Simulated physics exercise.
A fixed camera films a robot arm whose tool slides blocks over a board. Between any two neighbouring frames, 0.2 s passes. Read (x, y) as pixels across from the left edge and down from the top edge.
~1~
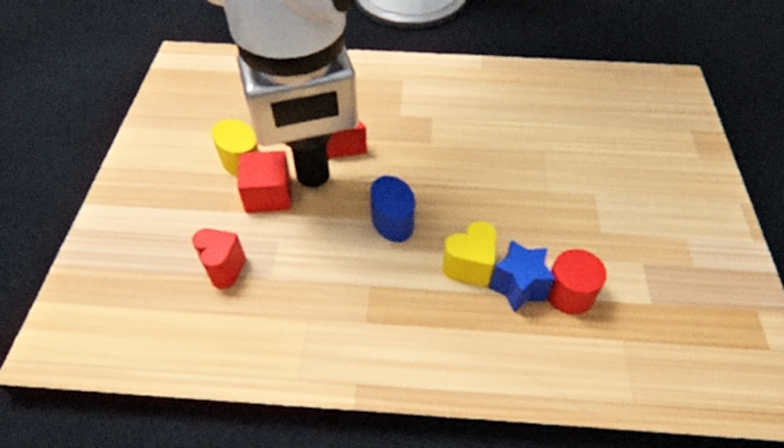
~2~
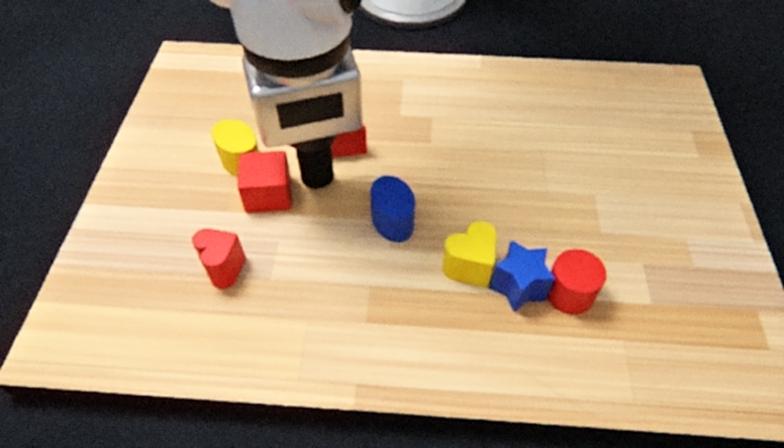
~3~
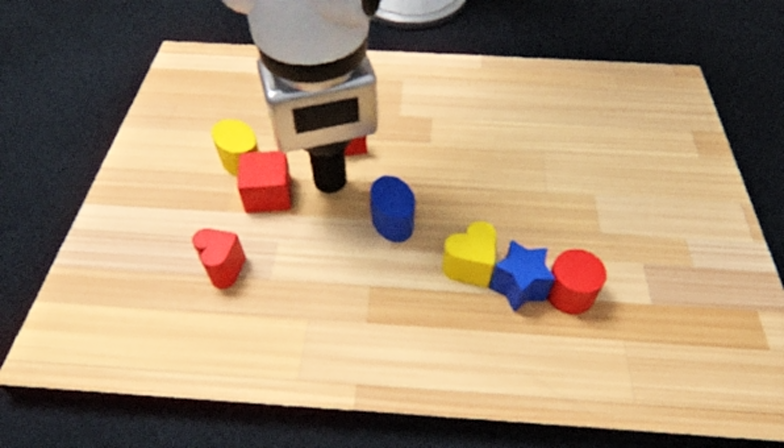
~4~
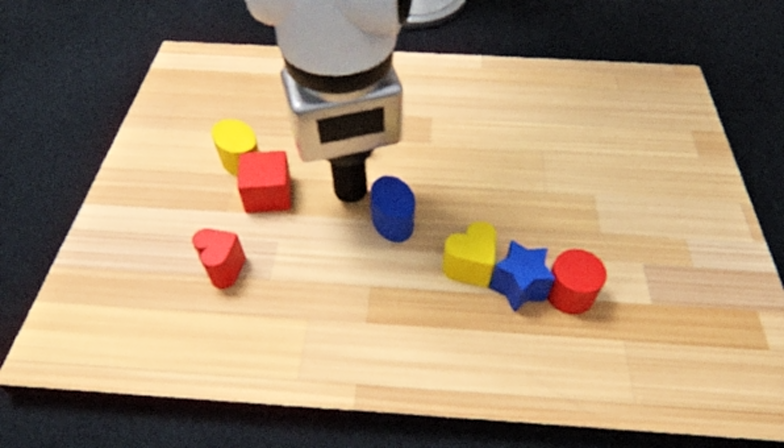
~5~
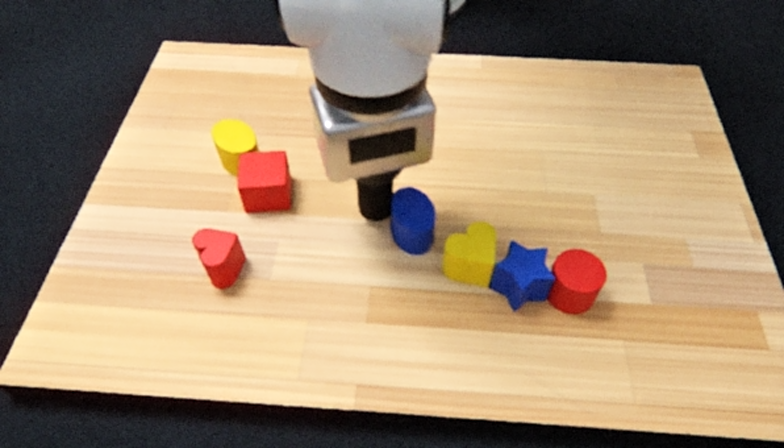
A robot arm moves right across a wooden board and nudges a blue oval block.
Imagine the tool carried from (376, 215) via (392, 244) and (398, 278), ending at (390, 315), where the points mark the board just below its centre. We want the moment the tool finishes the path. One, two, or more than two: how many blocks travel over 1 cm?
That push would leave one block displaced by more than about 1 cm.
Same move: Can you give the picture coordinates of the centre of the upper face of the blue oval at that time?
I'd place it at (434, 218), taking the centre of its top.
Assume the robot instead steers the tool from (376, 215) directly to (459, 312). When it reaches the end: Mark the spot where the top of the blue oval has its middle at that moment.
I'd place it at (448, 215), taking the centre of its top.
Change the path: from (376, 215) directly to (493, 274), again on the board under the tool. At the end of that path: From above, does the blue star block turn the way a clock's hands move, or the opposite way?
Short answer: Counterclockwise.
The first path, step by step. One third of the way, tool (392, 237); blue oval (434, 218); yellow heart (477, 245).
Two thirds of the way, tool (398, 272); blue oval (434, 218); yellow heart (477, 245).
At the end, tool (389, 308); blue oval (434, 218); yellow heart (477, 245).
